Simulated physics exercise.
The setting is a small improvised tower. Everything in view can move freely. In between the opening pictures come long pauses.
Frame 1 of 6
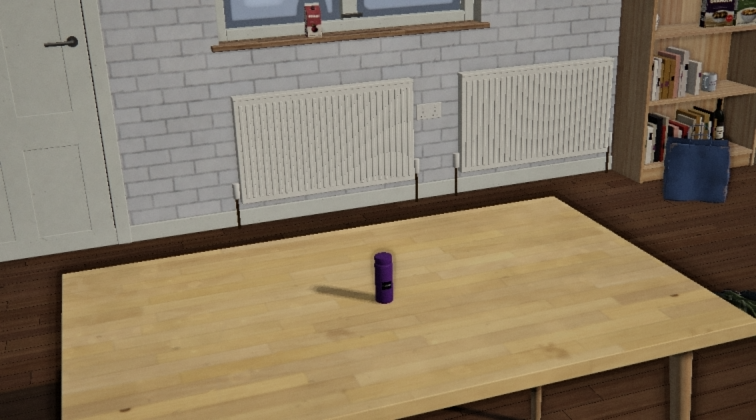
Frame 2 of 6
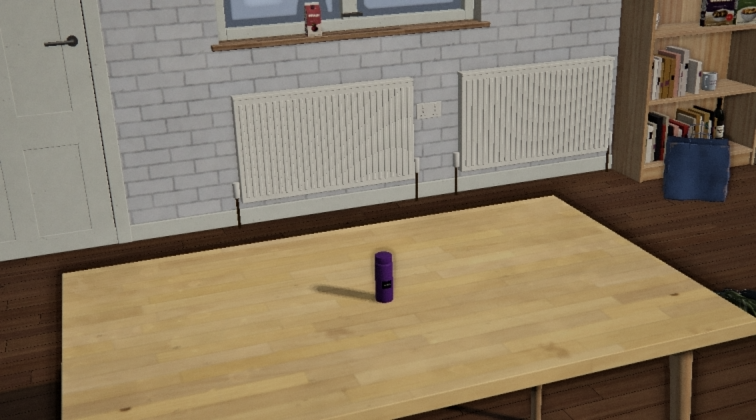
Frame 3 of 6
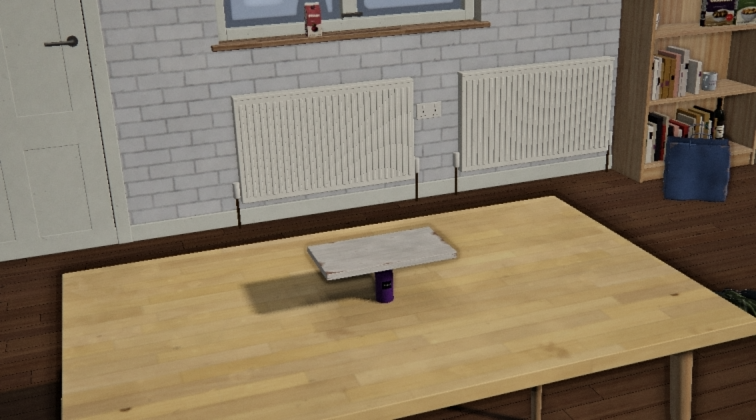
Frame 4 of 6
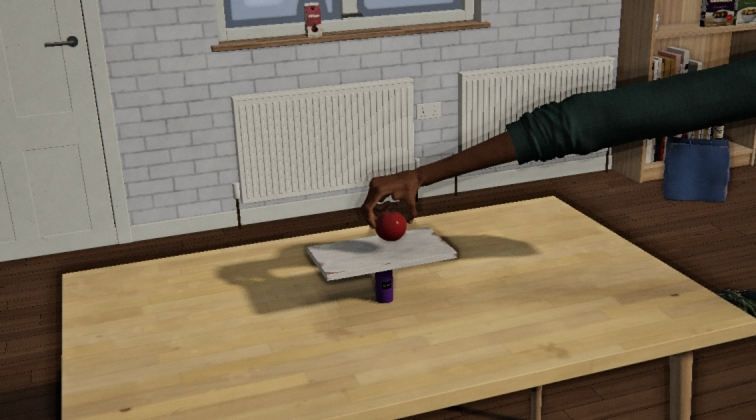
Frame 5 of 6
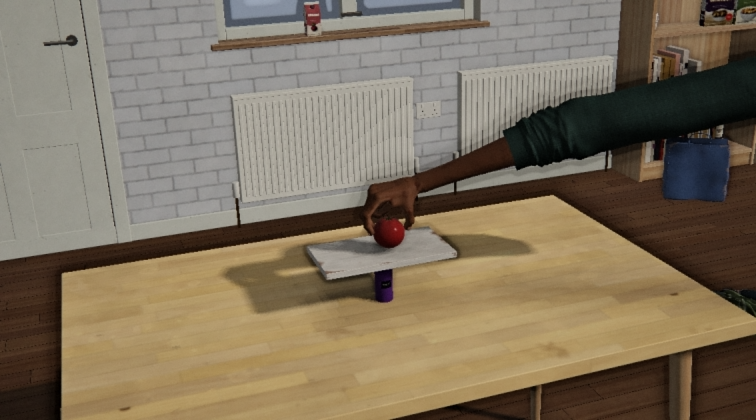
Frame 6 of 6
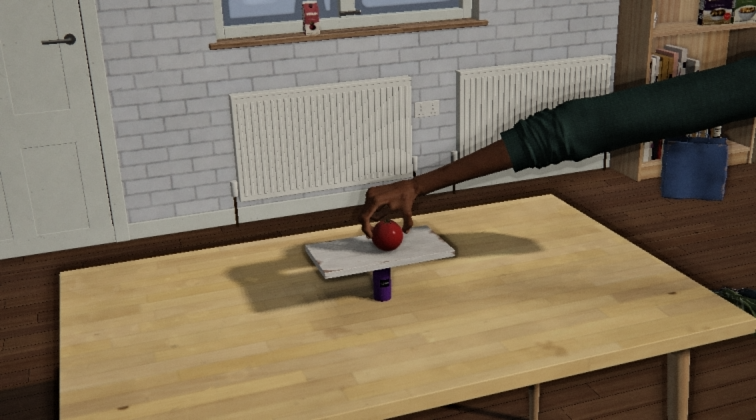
On a wooden table in a room with radiators, a purple shaker stands alone, then a pale board lies across its top. A hand reaching from the right lowers a red tomato onto the board and keeps hold of it.
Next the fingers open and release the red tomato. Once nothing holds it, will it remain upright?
Yes, it remains upright.
Then, 0.30 s on from there, no change.
Then, 0.70 s on from there, red tomato resting near (387, 236).
In the end, all 3 unmoved. At the end, from the last picture's camera, red tomato near (387, 236). The stack stays up.
